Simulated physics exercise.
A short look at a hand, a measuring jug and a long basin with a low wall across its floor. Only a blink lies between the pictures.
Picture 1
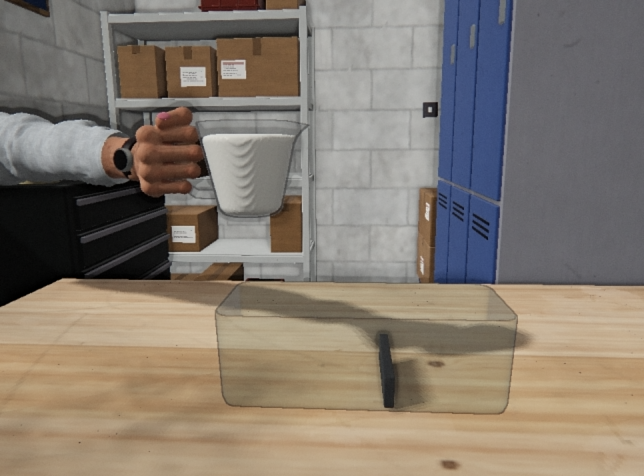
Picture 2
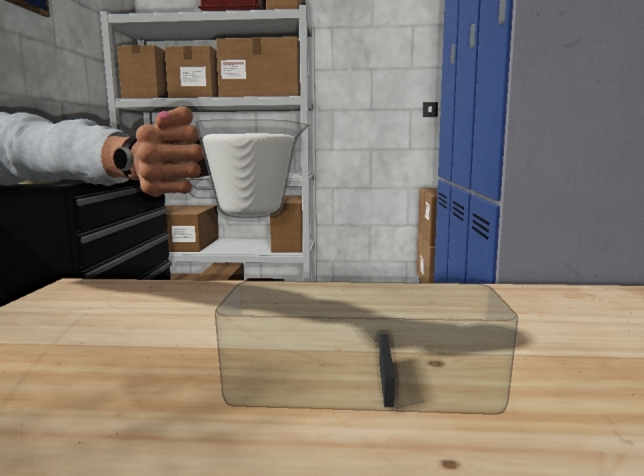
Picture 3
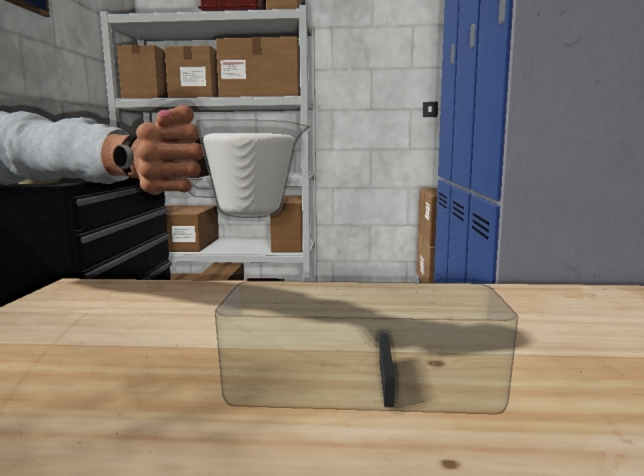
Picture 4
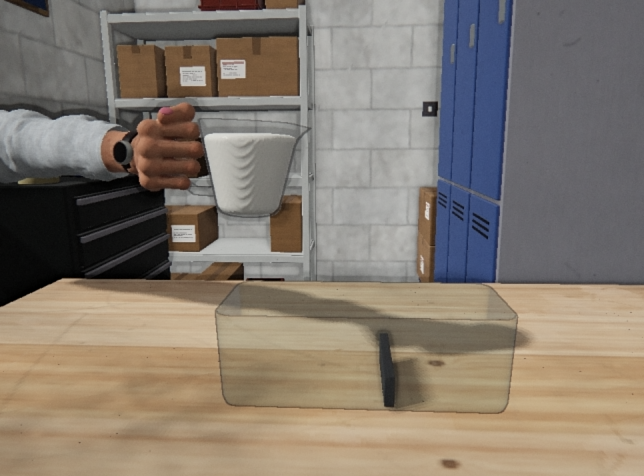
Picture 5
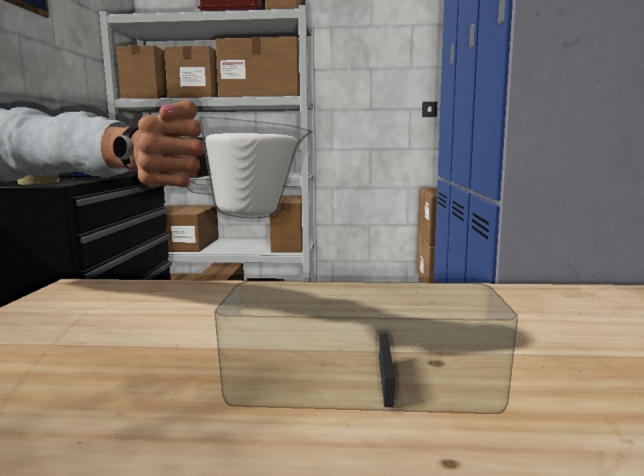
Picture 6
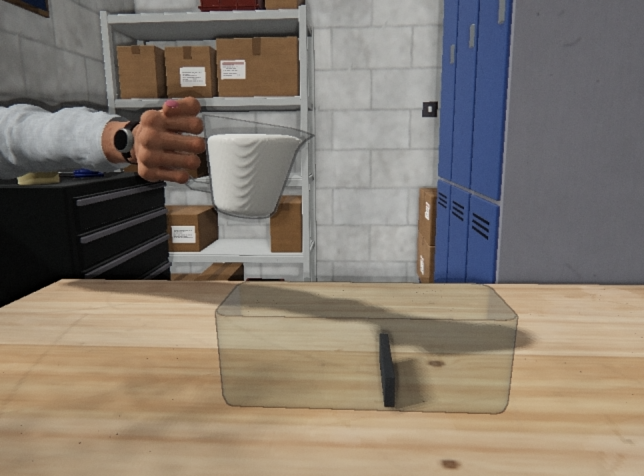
Hand holding a clear jug of white liquid above a long transparent basin on a wooden table, tilting it slightly rightward.
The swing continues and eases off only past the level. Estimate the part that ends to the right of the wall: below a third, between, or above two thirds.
The share right of the wall is less than a third.
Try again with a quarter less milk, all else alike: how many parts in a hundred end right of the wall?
Near 5 %.
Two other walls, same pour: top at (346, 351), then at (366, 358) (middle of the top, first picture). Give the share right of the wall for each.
Roughly 85 per cent, and 65 per cent.
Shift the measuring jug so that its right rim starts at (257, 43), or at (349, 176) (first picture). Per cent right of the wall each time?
Near 10 % and 70 %.
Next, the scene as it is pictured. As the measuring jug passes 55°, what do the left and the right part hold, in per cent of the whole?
The left part 5 per cent, the right part 0.
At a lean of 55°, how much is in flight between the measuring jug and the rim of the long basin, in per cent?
Close to 20 per cent.
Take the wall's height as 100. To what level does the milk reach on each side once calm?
Left: 40 %. Right: 20 %.
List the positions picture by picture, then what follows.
In the first frame, tilt 0°; pouring edge (309, 124); surface from (206, 137) to (296, 137); the long basin's rim runs from (228, 298) to (503, 302); the wall's top is at (386, 355).
In the second frame, tilt 0°; pouring edge (310, 124); surface from (206, 137) to (296, 137).
In the third frame, tilt 2°; pouring edge (311, 125); surface from (206, 136) to (296, 137).
In the fourth frame, tilt 3°; pouring edge (312, 127); surface from (208, 137) to (297, 137).
In the fifth frame, tilt 6°; pouring edge (313, 130); surface from (209, 137) to (299, 138).
In the sixth frame, tilt 9°; pouring edge (315, 134); surface from (211, 139) to (302, 138).
A moment on, the measuring jug is tipped part way and 75 per cent is still to pour, 6 is left of the wall and 0 right of it.
Next, the measuring jug is tipped on its side and 21 per cent is still to pour, 41 is left of the wall and 19 right of it.
Then the measuring jug is tipped on its side and 1 per cent is still to pour, 75 is left of the wall and 21 right of it.
Later the measuring jug is tipped on its side and 0 per cent is still to pour, 76 is left of the wall and 21 right of it.
Finally, 76 per cent lies left of the wall, 21 right of it and 3 outside.
